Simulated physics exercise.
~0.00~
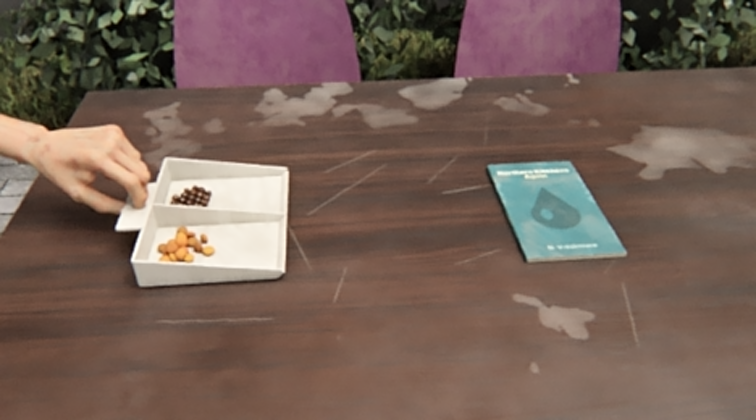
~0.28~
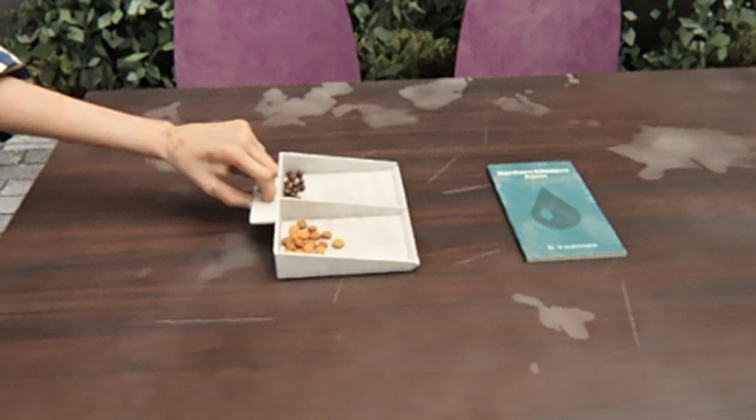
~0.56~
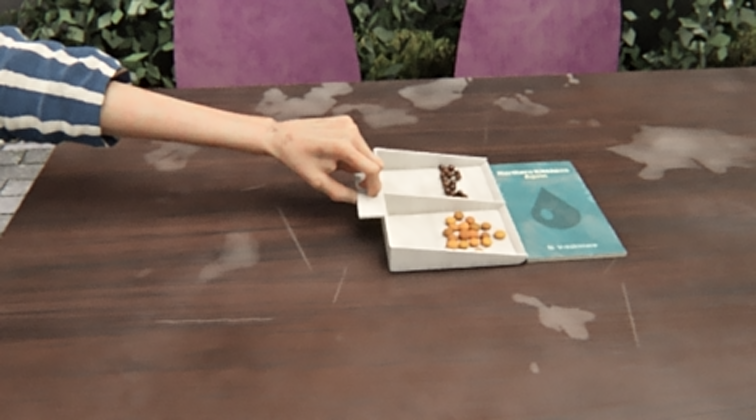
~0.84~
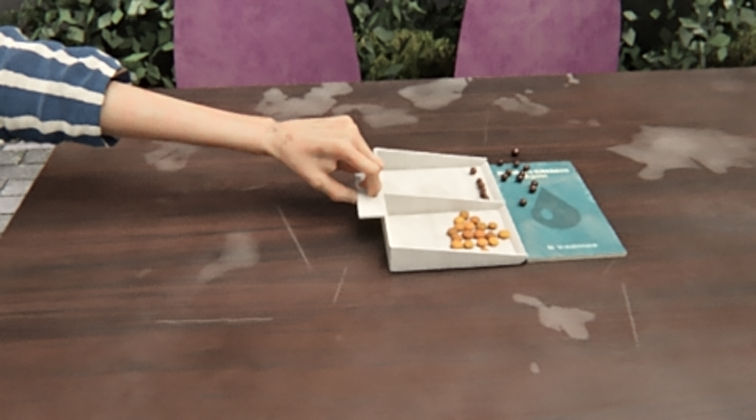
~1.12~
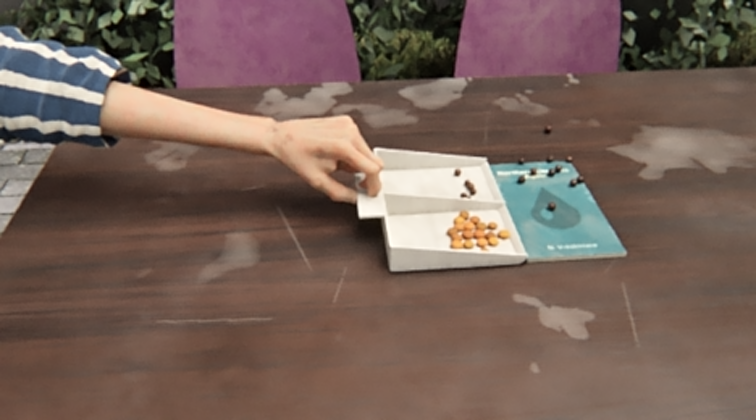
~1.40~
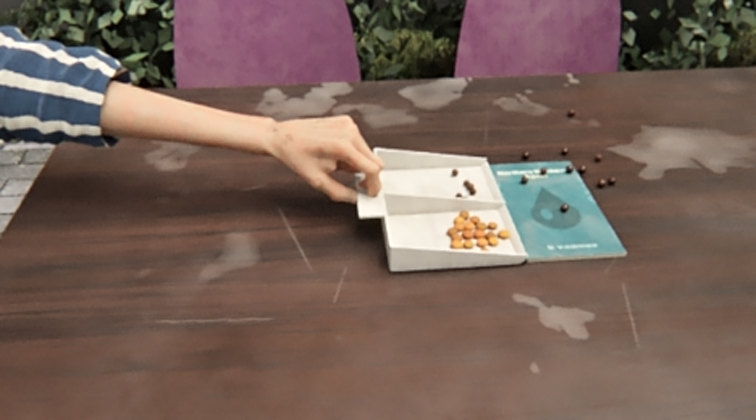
In this clip, a hand slides a white two-part tray right along a dark table until it stops against a thin teal book; the orange pieces shift forward but stay inside, while most of the dark beads spill over the front rim, scattering across the book and table.
